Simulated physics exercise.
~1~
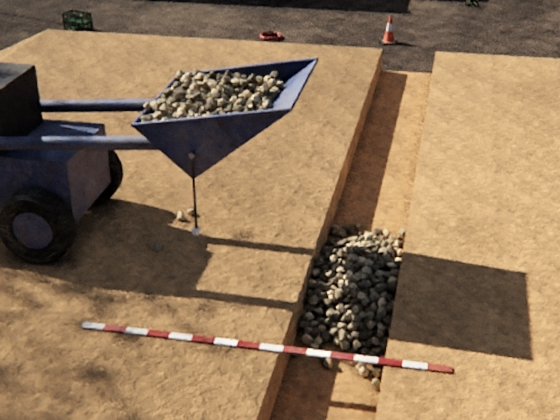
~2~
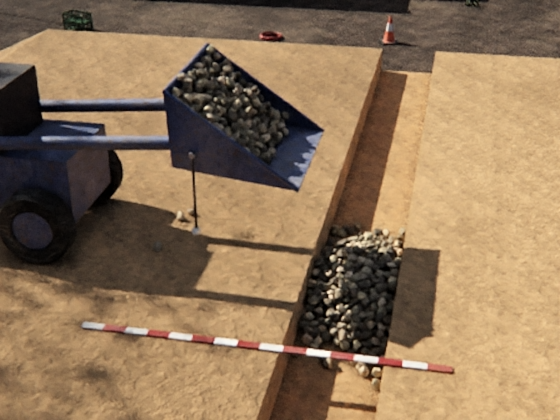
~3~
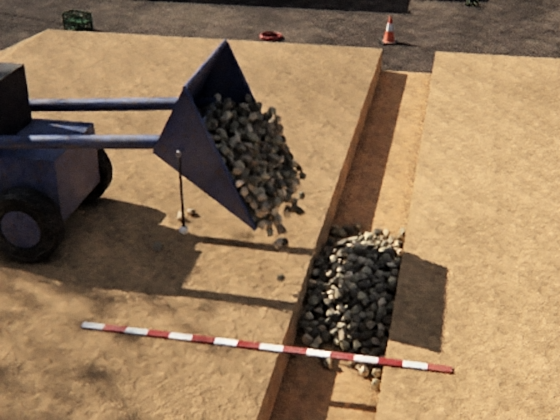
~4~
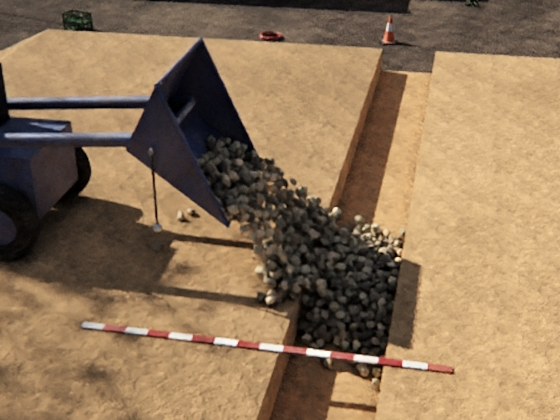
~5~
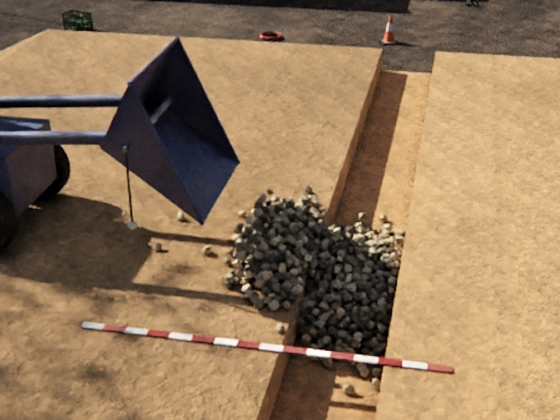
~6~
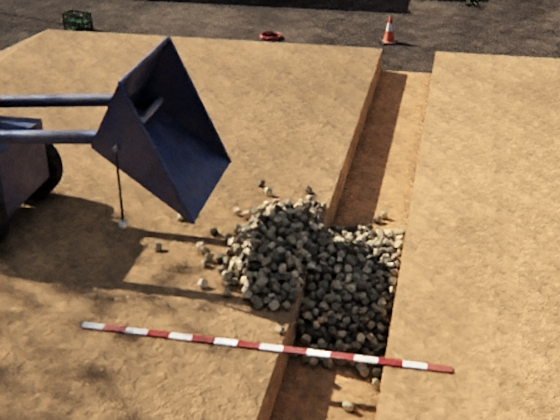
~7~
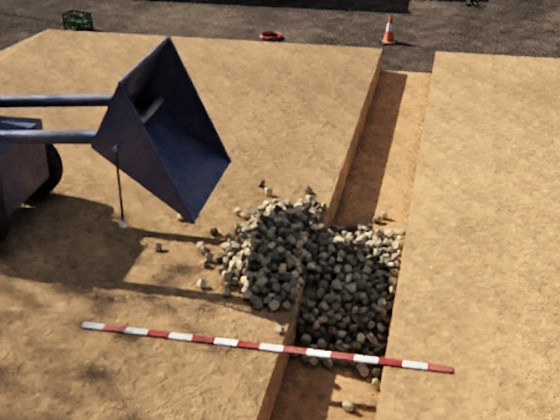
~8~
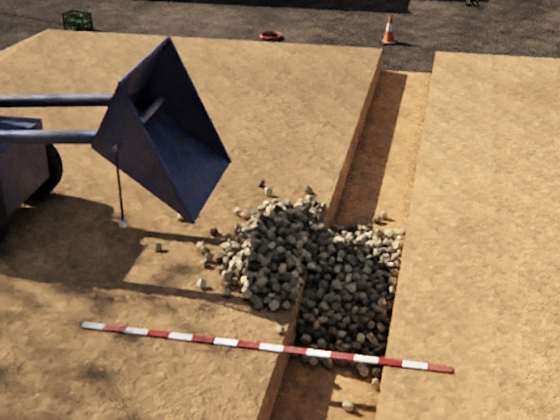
A dark blue loader bucket heaped with grey and tan stones hangs at the left over sandy ground, seen from above at an angle. To its right a narrow trench runs away from the viewer, partly filled with similar stones, with a red and white striped staff lying across the foreground and an orange cone beyond. The bucket tips steeply to the right, and stones begin sliding off its lip. As the machine backs away leftward, they pour out, some reaching the trench and many piling on its near left edge. The emptied bucket stops, still tilted, beside the motionless heap.
